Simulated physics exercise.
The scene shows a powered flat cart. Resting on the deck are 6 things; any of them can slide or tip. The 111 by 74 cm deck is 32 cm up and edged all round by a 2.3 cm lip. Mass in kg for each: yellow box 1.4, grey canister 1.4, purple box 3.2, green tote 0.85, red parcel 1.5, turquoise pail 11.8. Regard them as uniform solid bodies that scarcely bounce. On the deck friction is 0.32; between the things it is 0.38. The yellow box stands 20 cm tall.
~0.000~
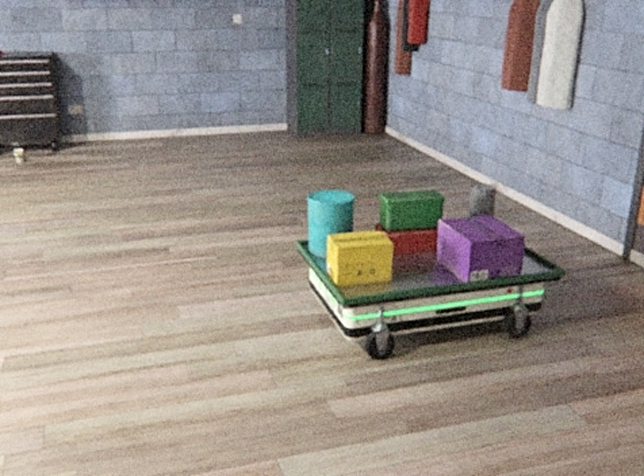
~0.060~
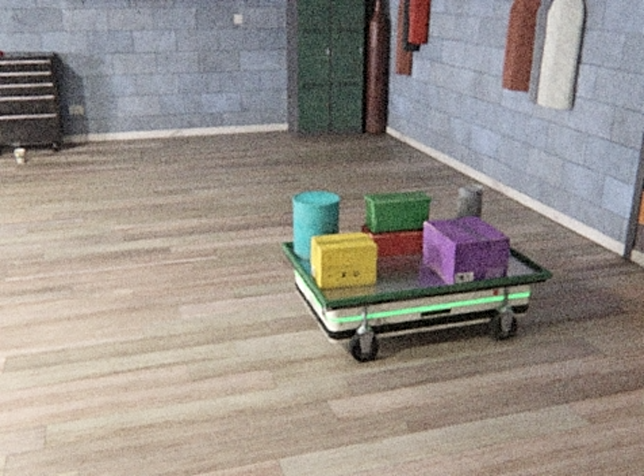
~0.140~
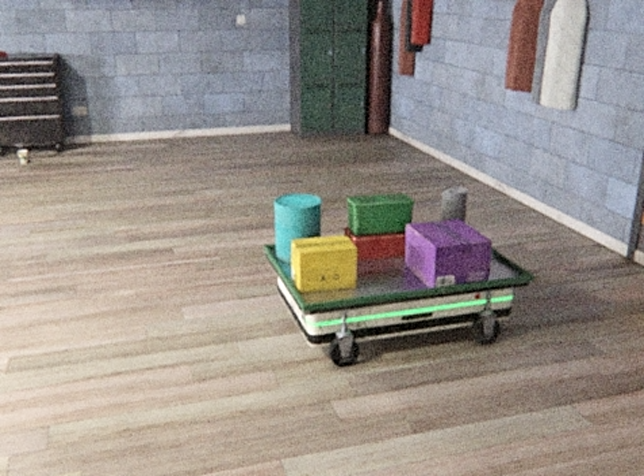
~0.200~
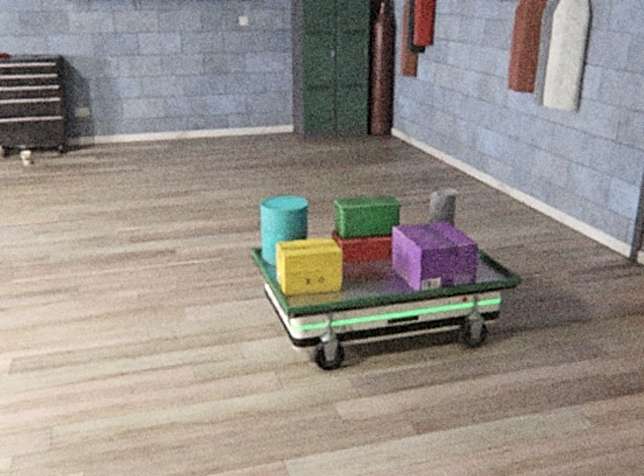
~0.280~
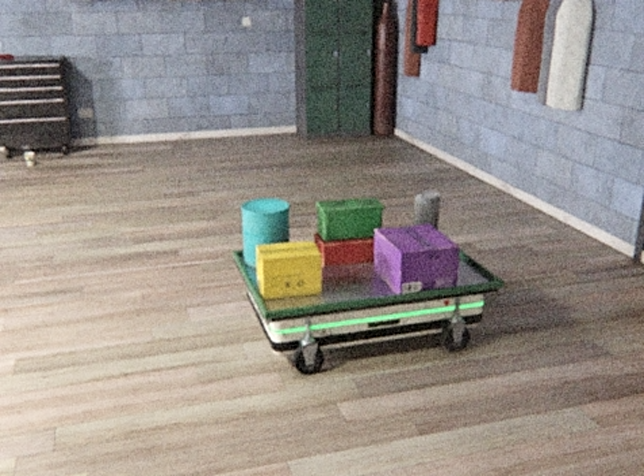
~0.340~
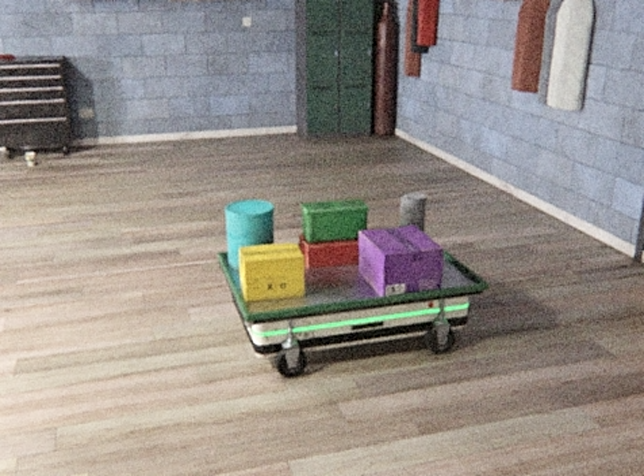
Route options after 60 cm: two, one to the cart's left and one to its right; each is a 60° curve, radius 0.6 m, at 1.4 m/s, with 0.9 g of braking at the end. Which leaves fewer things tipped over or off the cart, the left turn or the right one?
Pick the right branch.
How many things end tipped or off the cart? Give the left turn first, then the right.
The left turn costs 3 and the right turn costs 1.
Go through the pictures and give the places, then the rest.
In the first frame, 0 cm covered; yellow box (359, 258); grey canister (482, 211).
In the second frame, 8 cm covered; red parcel (397, 239); turquoise pail (316, 226).
In the third frame, 20 cm covered; purple box (447, 253); green tote (380, 215).
In the fourth frame, 28 cm covered; red parcel (367, 244); turquoise pail (285, 231).
In the fifth frame, 39 cm covered; purple box (415, 259); green tote (350, 220).
In the sixth frame, 48 cm covered; yellow box (272, 272); grey canister (413, 221).
Turning left. Around 0.94 s, 132 cm covered, turned 53°; green tote and turquoise pail now off the cart; yellow box shifted 19 cm near (174, 363); grey canister at 6° to upright near (227, 254).
Around 1.34 s, 164 cm covered, turned 60°, stopped; grey canister on its side near (152, 321); yellow box shifted 10 cm near (183, 425); red parcel shifted 16 cm.
Finally (2.4 s), off the cart, grey canister, green tote and turquoise pail; not toppled but over 10 cm from the start, purple box and red parcel; the last one still in place (within 10 cm). In the last view, yellow box near (183, 425), grey canister near (100, 379).
Turning right instead, yellow box tipped over or off the cart, 1 of 6 in all.
